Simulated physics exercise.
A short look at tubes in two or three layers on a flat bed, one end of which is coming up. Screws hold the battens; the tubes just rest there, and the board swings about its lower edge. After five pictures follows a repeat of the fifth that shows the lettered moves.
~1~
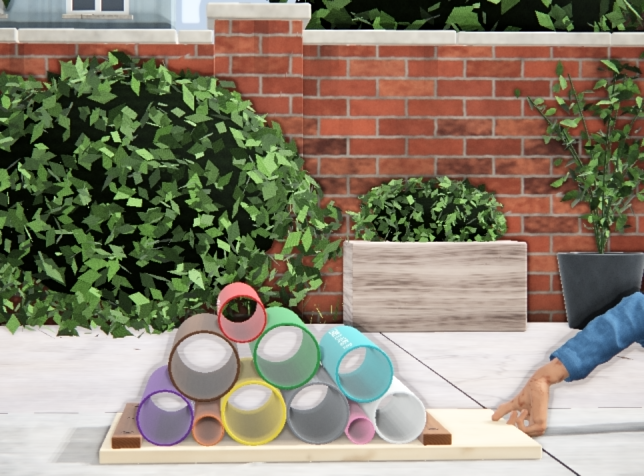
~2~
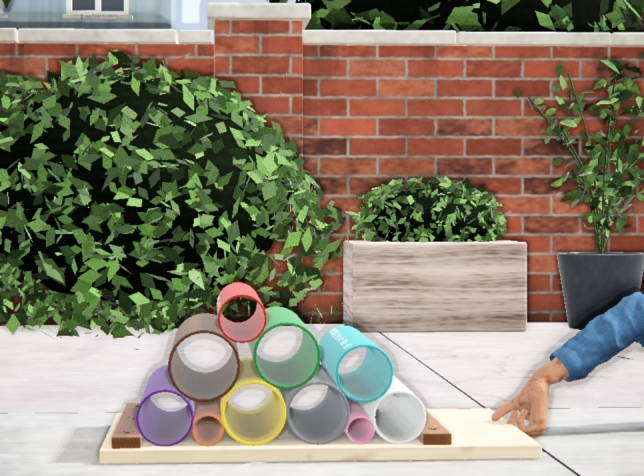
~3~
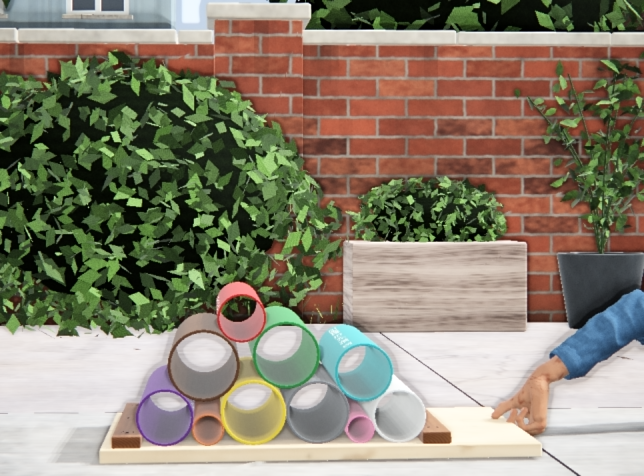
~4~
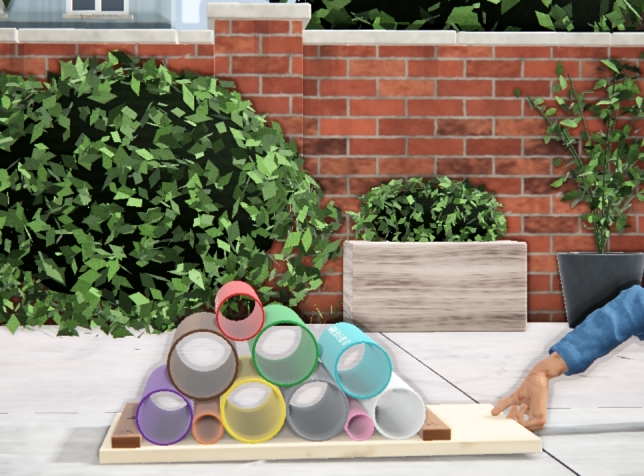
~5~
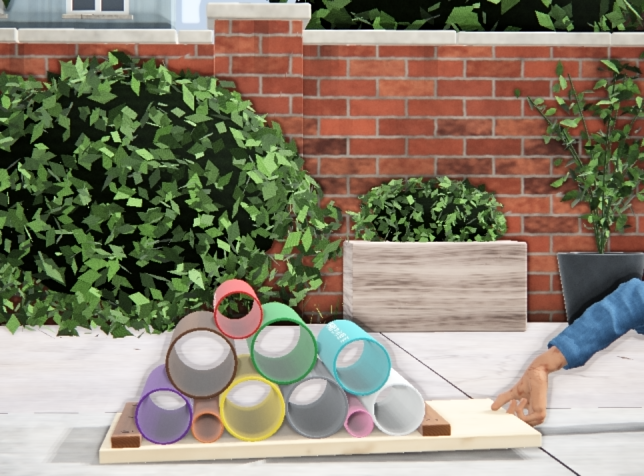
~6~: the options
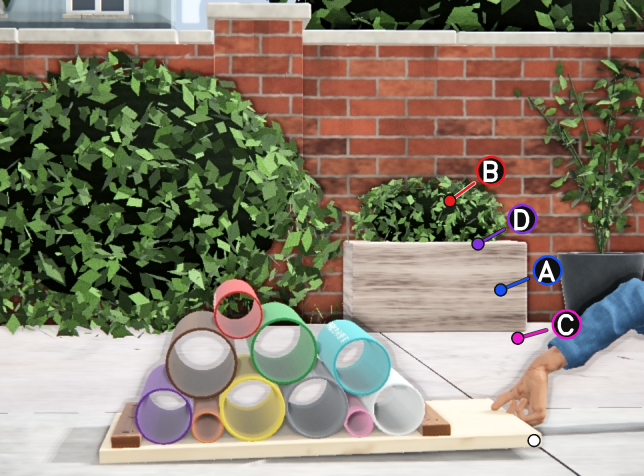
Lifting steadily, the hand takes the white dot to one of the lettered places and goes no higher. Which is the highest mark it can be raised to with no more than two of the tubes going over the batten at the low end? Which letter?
Up to D.
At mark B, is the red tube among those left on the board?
No, with B.
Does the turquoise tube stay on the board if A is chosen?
The turquoise tube: Yes.
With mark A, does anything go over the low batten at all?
No.
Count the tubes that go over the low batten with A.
With A, none.
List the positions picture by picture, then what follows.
Pink tube (360, 431); white tube (399, 417); brown tube (204, 366), in the first picture.
Brown tube (204, 366); turquoise tube (364, 373), in the second picture.
Board (313, 427); white tube (399, 415); turquoise tube (364, 372); orange tube (208, 430), in the third picture.
Board (313, 425); purple tube (165, 417); yellow tube (253, 411); orange tube (208, 429), in the fourth picture.
Board (313, 423); purple tube (164, 416); orange tube (207, 428), in the fifth picture.
On the marked copy, A at (500, 290); B at (450, 201); C at (518, 338); D at (478, 244); the white dot at (534, 441).
Following D. Soon after the start, board at 17°.
Later, board at 29°.
In the end, board at 29°, none over the low batten.
As for the rest, A none over the low batten; B four over the low batten (purple, brown, green, red); C none over the low batten.
